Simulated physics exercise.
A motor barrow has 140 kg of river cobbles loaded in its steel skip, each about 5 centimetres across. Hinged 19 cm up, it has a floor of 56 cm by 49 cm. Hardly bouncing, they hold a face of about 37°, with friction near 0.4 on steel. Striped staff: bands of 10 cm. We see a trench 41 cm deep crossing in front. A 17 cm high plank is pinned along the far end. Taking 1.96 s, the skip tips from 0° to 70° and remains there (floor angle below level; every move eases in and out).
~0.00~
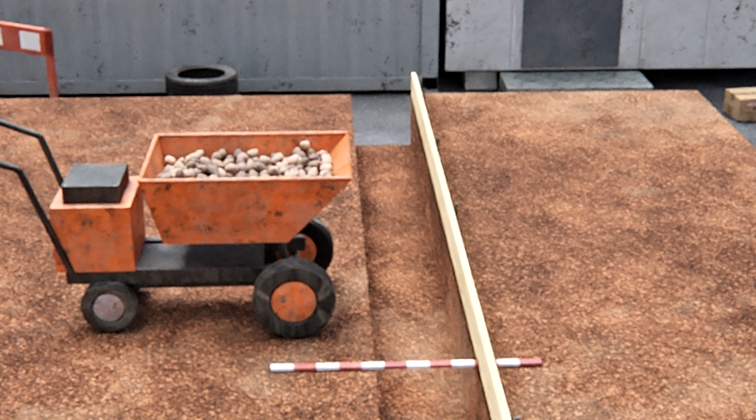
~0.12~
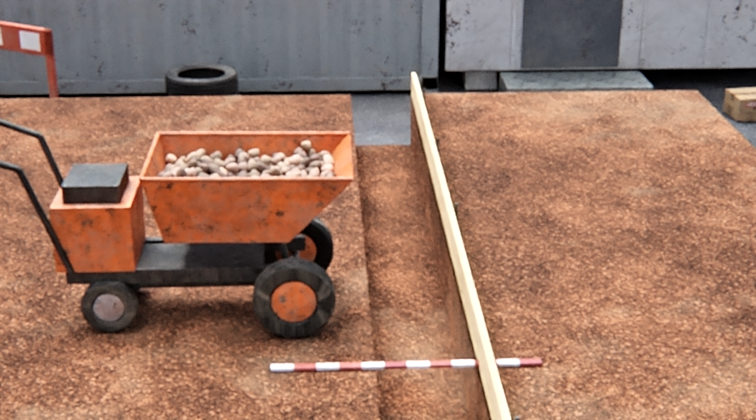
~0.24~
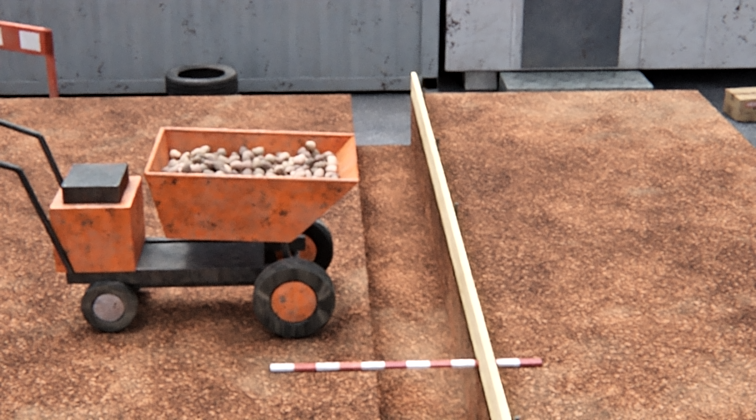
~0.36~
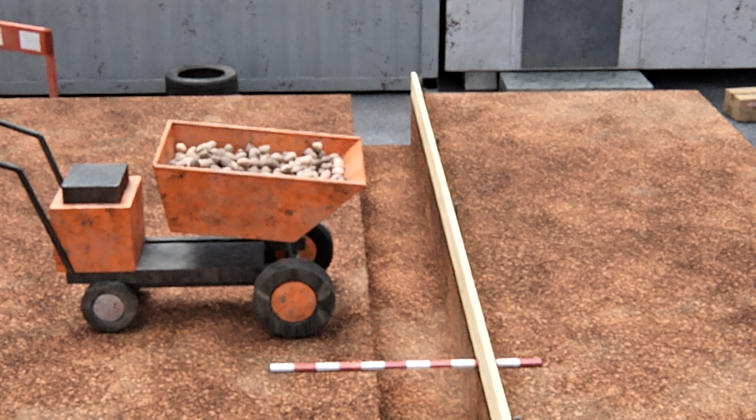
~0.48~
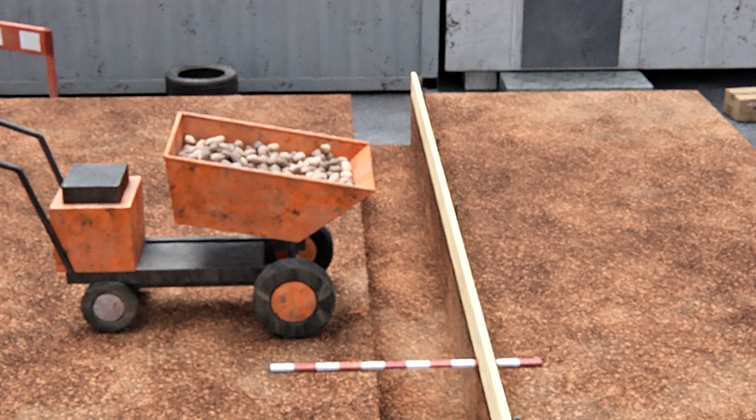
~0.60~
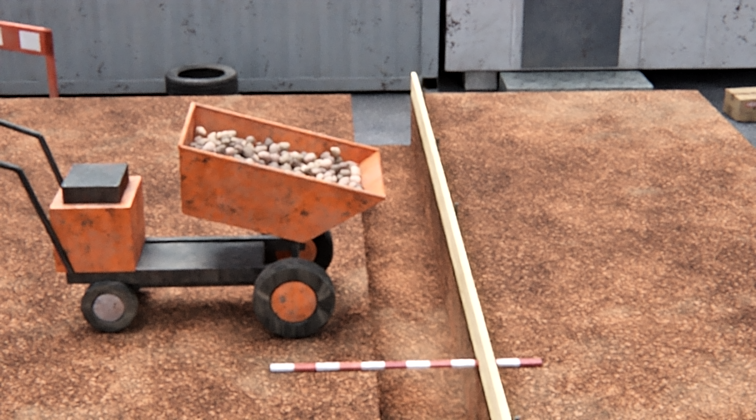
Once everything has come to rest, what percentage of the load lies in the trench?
85 %.
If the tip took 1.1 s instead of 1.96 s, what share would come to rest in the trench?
Close to 75 per cent then.
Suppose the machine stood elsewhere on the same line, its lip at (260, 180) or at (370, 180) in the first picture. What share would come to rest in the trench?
Result: Close to 100 then close to 10 per cent.
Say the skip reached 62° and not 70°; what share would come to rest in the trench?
It would come to about 80 percent.
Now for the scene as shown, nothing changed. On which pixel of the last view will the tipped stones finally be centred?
Roughly (435, 364), I'd say.
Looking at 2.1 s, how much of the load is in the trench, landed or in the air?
About 40 per cent by then.
After 1.5 s the floor is at 59°; 99 % in the skip, 1 % in the trench; the foremost stones are at (447, 261).
After 2.1 s the floor is at 70°; 52 % in the skip, 38 % in the trench, 10 % past the trench; the foremost stones are at (553, 309).
After 2.4 s the floor is at 70°; 26 % in the skip, 59 % in the trench, 15 % past the trench; the foremost stones are at (588, 282).
After 4.4 s the floor is at 70°; 0 % in the skip, 85 % in the trench, 15 % past the trench; the foremost stones are at (615, 279).
